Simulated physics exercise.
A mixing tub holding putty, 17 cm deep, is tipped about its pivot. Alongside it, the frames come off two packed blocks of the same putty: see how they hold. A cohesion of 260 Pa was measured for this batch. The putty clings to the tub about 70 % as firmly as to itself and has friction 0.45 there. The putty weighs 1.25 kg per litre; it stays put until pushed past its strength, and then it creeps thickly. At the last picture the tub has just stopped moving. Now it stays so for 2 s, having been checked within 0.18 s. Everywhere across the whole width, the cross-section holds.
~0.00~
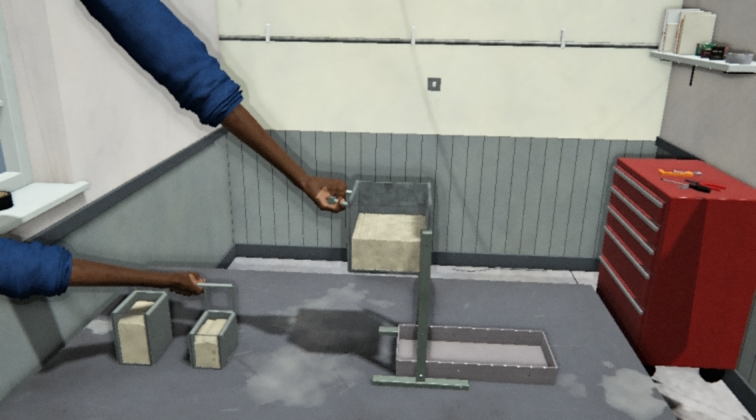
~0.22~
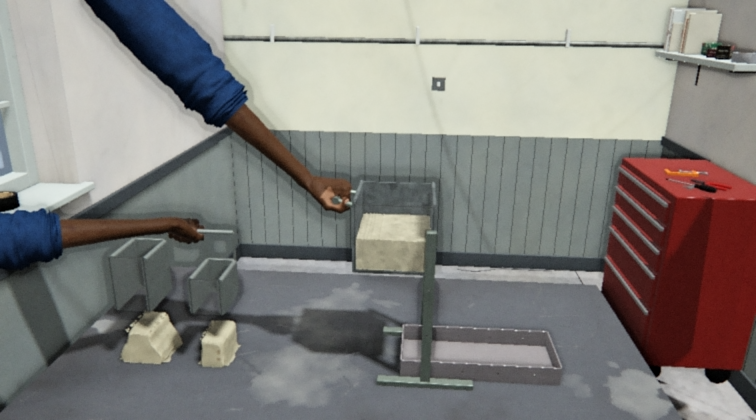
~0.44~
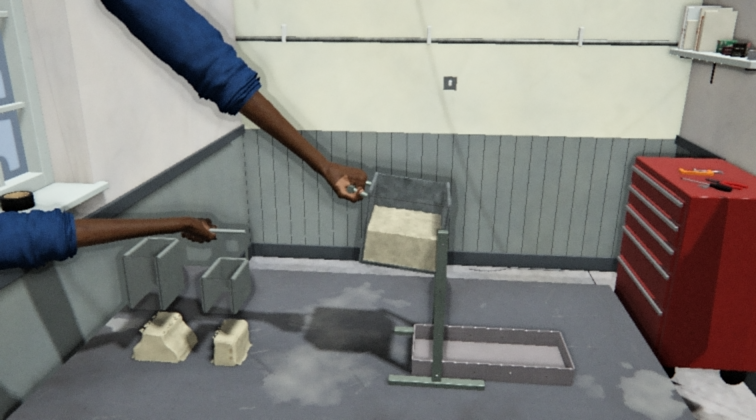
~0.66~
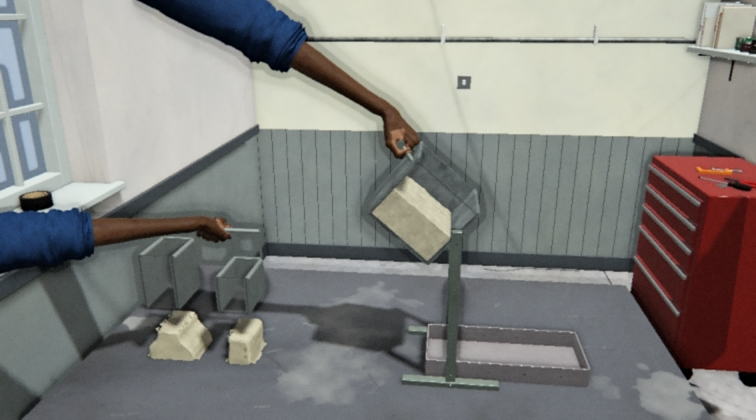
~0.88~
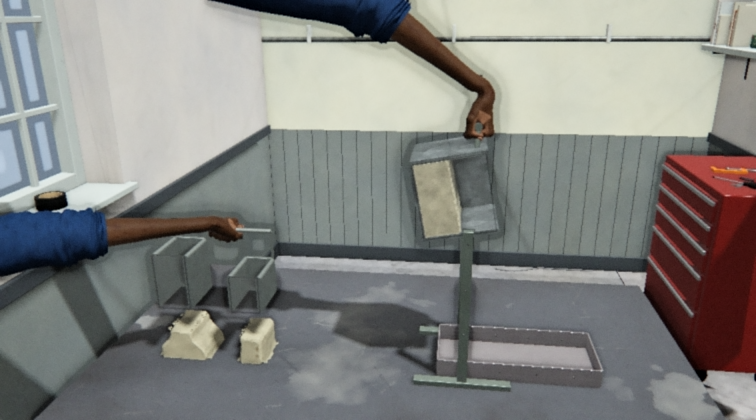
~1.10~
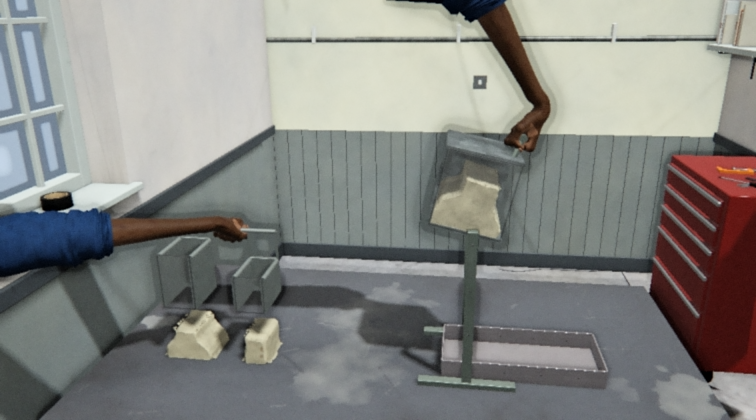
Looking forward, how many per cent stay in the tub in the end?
About 45 %.
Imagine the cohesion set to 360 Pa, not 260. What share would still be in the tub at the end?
Then about 55 %.
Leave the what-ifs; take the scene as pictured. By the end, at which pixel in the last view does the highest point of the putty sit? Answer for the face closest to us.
Peak location: Approx. (462, 211).
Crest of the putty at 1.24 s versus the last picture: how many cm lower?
Roughly 6 cm.
By 1.24 s, the tub is at 102 degrees and holds 68 %.
By 1.41 s, the tub is at 102 degrees and holds 46 %.
By 1.58 s, the tub is at 102 degrees and holds 45 %.
By 1.75 s, the tub is at 102 degrees and holds 45 %.
By 3.10 s, at the end, the tub is at 102 degrees and holds 45 %.
